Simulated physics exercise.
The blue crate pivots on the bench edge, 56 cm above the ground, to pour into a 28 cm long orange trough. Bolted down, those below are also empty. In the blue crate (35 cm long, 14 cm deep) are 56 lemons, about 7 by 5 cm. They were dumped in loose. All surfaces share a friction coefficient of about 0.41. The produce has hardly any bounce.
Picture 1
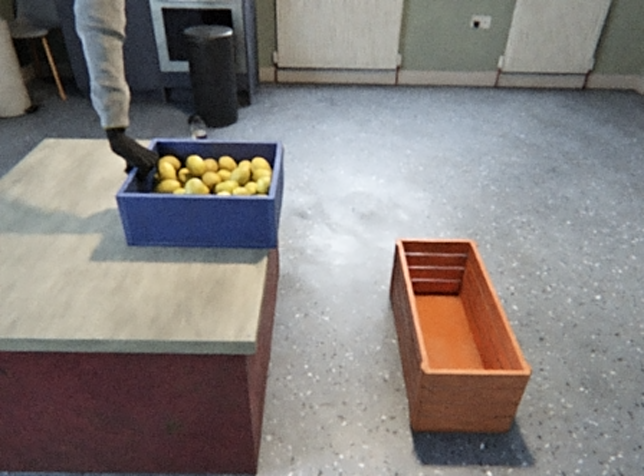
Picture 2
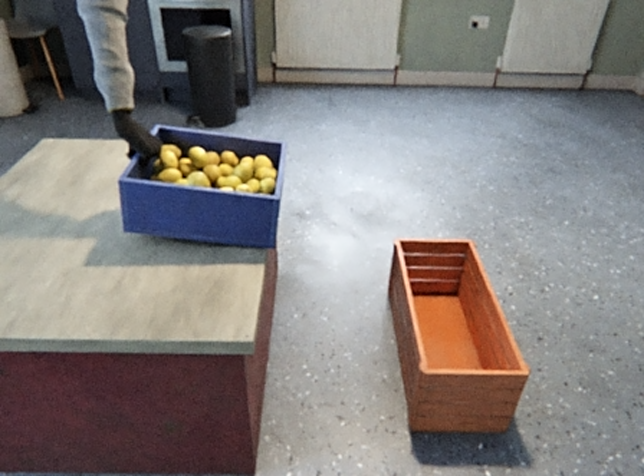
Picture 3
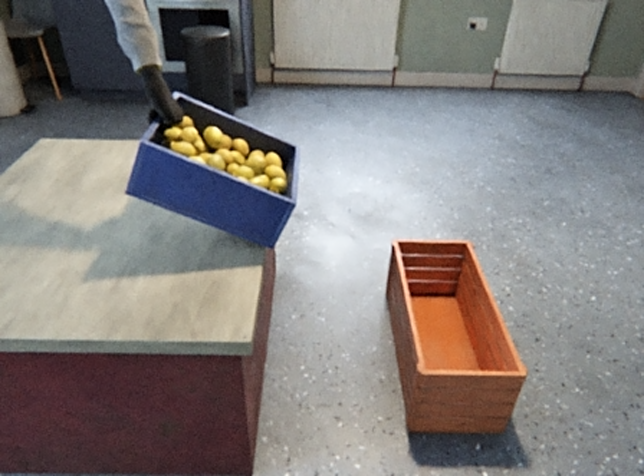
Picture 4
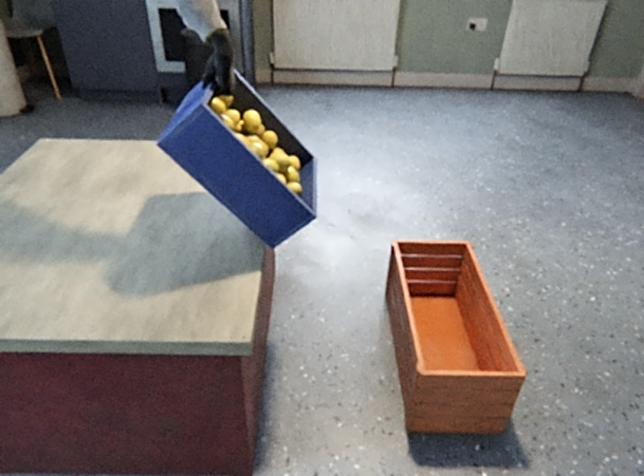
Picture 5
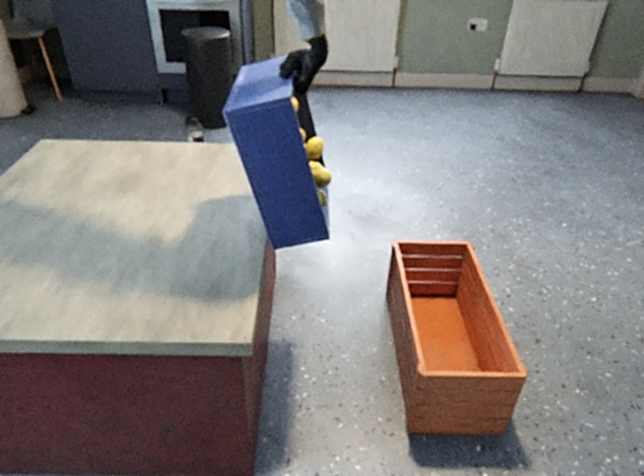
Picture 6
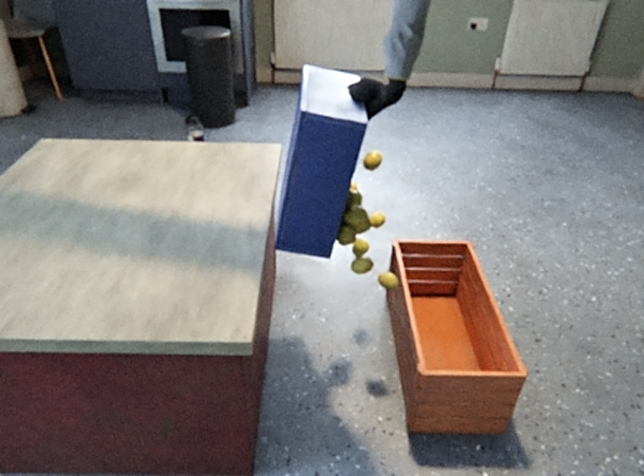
In this clip, a dark-gloved hand lifts one end of a blue crate of lemons on a bench, tilting it rightward past upright, and several lemons tumble out beside an empty orange trough on the floor.
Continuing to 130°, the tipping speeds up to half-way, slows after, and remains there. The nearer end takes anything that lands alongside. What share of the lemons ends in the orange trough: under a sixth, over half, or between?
The fraction fails to hit a sixth.
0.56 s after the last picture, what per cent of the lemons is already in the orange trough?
Share: About 0 %.
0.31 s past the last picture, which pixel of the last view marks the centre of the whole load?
Near (366, 299) in pixels.
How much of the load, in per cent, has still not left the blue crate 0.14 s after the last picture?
I'd say close to 55 in a hundred.
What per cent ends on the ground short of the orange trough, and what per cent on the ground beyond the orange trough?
It works out to roughly 100 per cent and 0 per cent, in that order.
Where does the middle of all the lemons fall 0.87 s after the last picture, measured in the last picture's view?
Somewhere around (358, 354) in pixels.
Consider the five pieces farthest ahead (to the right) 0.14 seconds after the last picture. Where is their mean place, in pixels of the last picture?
I'd put their middle close to (396, 302).
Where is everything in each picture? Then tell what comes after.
In the first picture (places track the rim corner closest to us here), blue crate (121, 194); orange trough (430, 371); tipped 0°; all still inside.
Blue crate (125, 179); tipped 7°, in the second picture.
Blue crate (147, 142); tipped 24°, in the third picture.
Blue crate (206, 106); tipped 48°, in the fourth picture.
Blue crate (292, 101); tipped 75°, in the fifth picture.
Blue crate (367, 128); orange trough (427, 372); tipped 100°; 15 out, the lowest lemon at (388, 281), in the sixth picture.
Then, 0.14 s after the last picture, tilt 114°; 30 still in the blue crate, 3 on the ground short of the orange trough and 23 in the air.
Then, 0.31 s after the last picture, tilt 126°; 8 still in the blue crate, 1 in the orange trough, 22 on the ground short of the orange trough and 25 in the air.
Then, 0.56 s after the last picture, tilt 130°; 1 in the orange trough, 50 on the ground short of the orange trough and 5 in the air.
Outcome (0.87 s after the last picture), 1 in the orange trough and 55 on the ground short of the orange trough. Asked share, 1 of 56, 2 per cent.
